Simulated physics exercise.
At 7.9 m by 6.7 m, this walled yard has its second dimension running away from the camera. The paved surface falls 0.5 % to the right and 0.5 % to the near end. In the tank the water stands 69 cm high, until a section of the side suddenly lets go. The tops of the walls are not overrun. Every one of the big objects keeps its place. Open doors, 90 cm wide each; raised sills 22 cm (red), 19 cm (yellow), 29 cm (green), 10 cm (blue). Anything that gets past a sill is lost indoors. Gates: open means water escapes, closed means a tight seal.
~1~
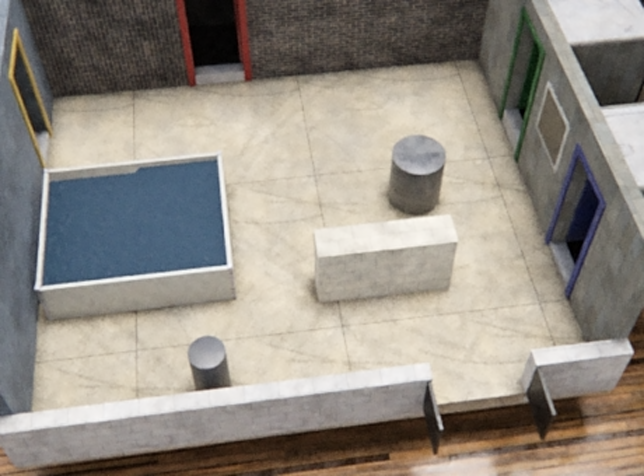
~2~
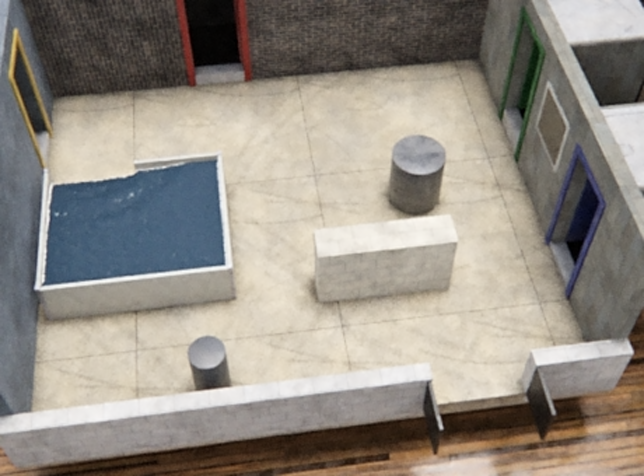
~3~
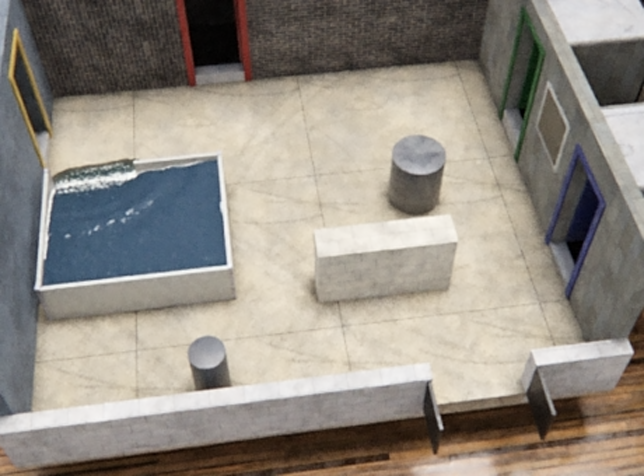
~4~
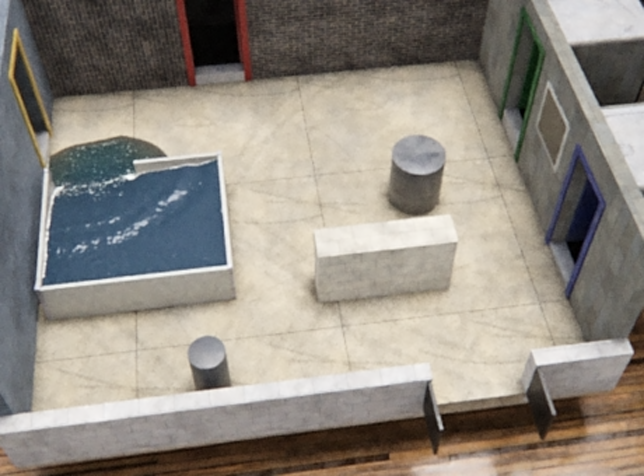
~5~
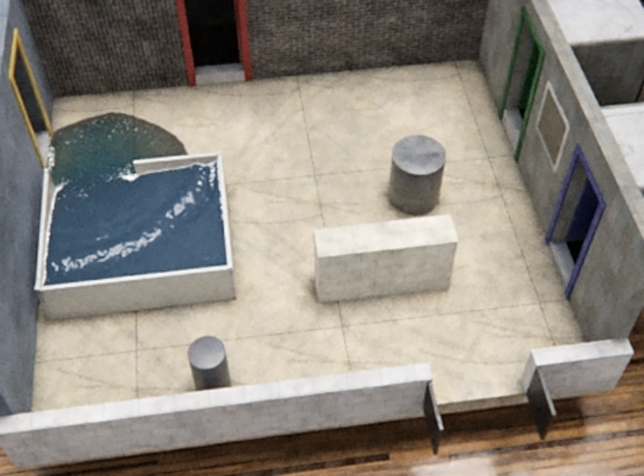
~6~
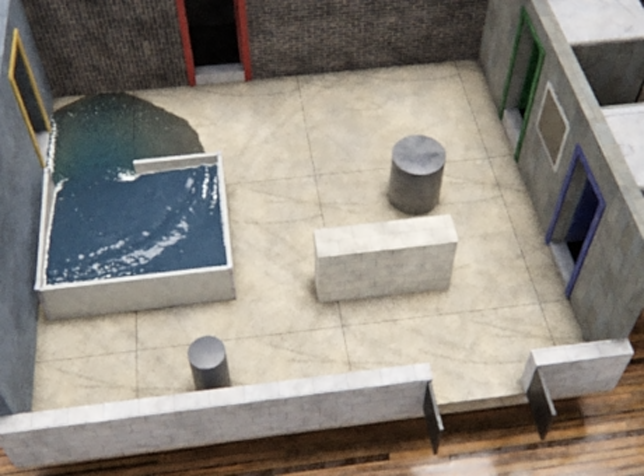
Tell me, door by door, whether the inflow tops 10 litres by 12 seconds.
My prediction: At the red door the limit will not be crossed; at the yellow door the limit will be crossed; at the green door the limit will not be crossed; at the blue door the limit will not be crossed.
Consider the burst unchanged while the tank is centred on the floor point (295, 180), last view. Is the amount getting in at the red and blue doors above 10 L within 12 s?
Checking the limit: The red door is beyond it and the blue door is within it.
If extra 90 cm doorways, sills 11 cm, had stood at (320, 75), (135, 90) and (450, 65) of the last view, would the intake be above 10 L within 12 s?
Result in order - not enough, more than that, more than that.
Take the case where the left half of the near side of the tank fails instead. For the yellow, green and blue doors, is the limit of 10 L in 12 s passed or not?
Then yellow would come out on the low side, green on the low side and blue on the high side.
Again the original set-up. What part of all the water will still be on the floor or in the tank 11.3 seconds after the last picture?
Share still there: About 90 %.
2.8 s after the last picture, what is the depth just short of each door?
Depths: Red door 16 cm, yellow door 27 cm, green door 0 cm, blue door 0 cm.
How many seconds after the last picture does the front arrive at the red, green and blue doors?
Doors: Red 0.6 s / green 3.2 s / blue 4.0 s.
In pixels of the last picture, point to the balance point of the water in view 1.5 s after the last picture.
I'd say somewhere around (131, 194).
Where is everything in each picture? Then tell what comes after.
Still water, 69 cm deep, in the tank at (135, 220), in the first frame.
Water pours out on the tank's far side and has run 0.7 m, to a hidden place; typically 6 cm deep outside, 69 cm at the tank's back, in the second frame.
Water pours out on the tank's far side and has run 0.9 m, to a hidden place; typically 10 cm deep outside, 69 cm at the tank's back, in the third frame.
Water pours out on the tank's far side and has run 1.4 m, to (121, 140); typically 9 cm deep outside, 69 cm at the tank's back, in the fourth frame.
Water pours out on the tank's far side and has run 1.9 m, to (118, 116); typically 8 cm deep outside, 69 cm at the tank's back, in the fifth frame.
The front is at (115, 93), 2.5 m from the gap on the tank's far side; 4.9 m2 of floor is under water; 65 cm left at the back of the tank, in the sixth frame.
Then, 0.7 s after the last picture water covers 15 % of the floor and is deepest (60 cm) near (54, 99); red door 8 cm at the sill, 0 L in, yellow door 30 cm at the sill, 4 L in, green door not reached, blue door not reached.
Then, 1.5 s after the last picture water covers 15 % of the floor and is deepest (53 cm) near (53, 113); red door 16 cm at the sill, 0 L in, yellow door 27 cm at the sill, 35 L in, green door not reached, blue door not reached.
Then, 2.8 s after the last picture water covers 45 % of the floor and is deepest (33 cm) near (51, 142); red door 16 cm at the sill, 0 L in, yellow door 27 cm at the sill, 70 L in, green door not reached, blue door not reached.
Then, 6.3 s after the last picture water covers 75 % of the floor and is deepest (21 cm) near (586, 369); red door 10 cm at the sill, 0 L in, yellow door 18 cm at the sill, 109 L in, green door 16 cm at the sill, 0 L in, blue door 6 cm at the sill, 0 L in.
Then, 11.3 s after the last picture water covers 95 % of the floor and is deepest (17 cm) near (573, 371); red door 6 cm at the sill, 0 L in, yellow door 8 cm at the sill, 109 L in, green door 11 cm at the sill, 0 L in, blue door 11 cm at the sill, 2 L in.
